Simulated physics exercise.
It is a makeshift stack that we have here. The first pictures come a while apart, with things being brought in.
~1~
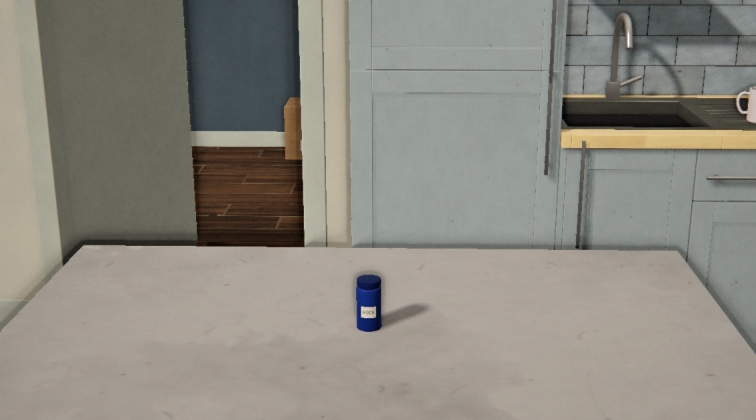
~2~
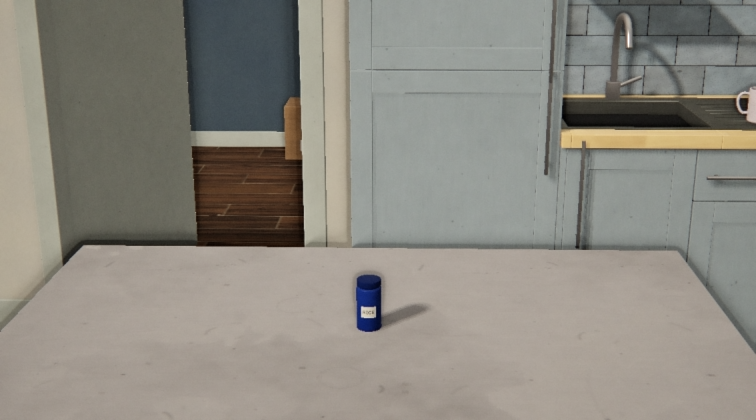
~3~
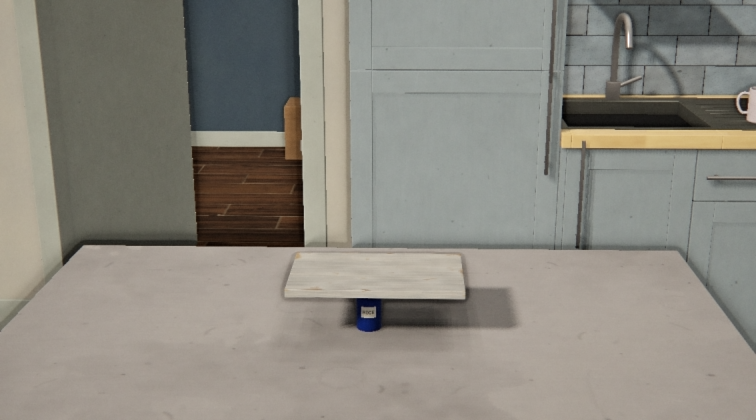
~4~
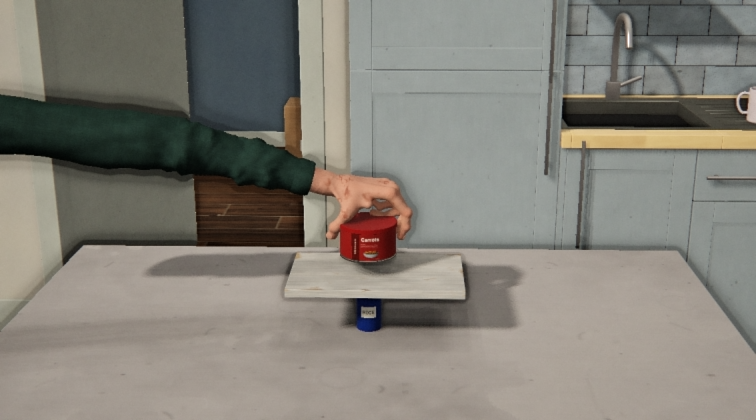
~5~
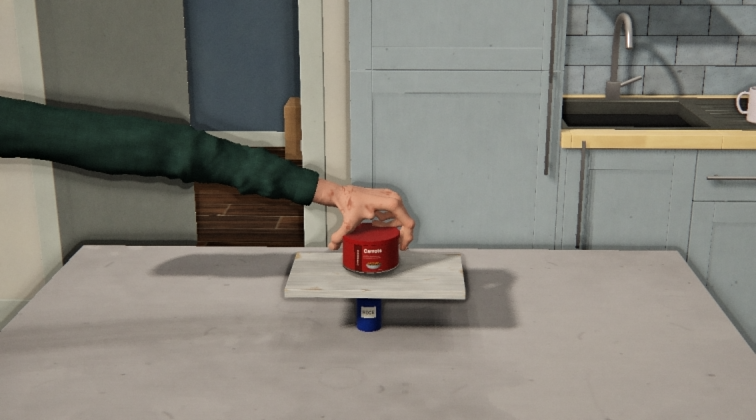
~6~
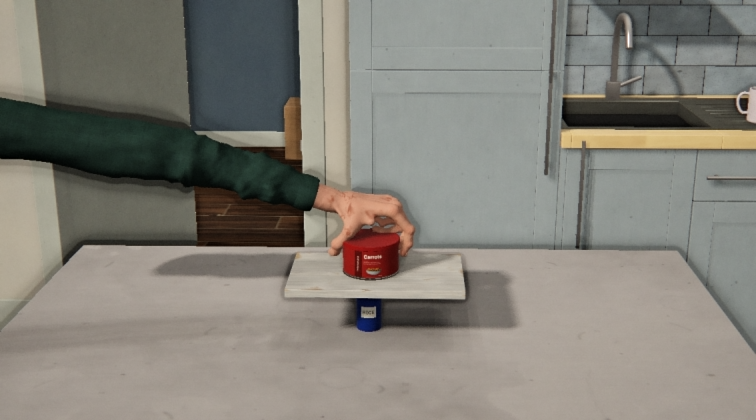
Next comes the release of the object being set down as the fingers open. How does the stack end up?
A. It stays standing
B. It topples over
It stays standing (A).
Then, 0.80 s past the last view, nothing moves.
Then, 1.70 s past the last view, red tub resting near (371, 255).
Finally, all 3 still in place. Final places as the last picture's camera would see them, red tub near (371, 255). The stack holds.
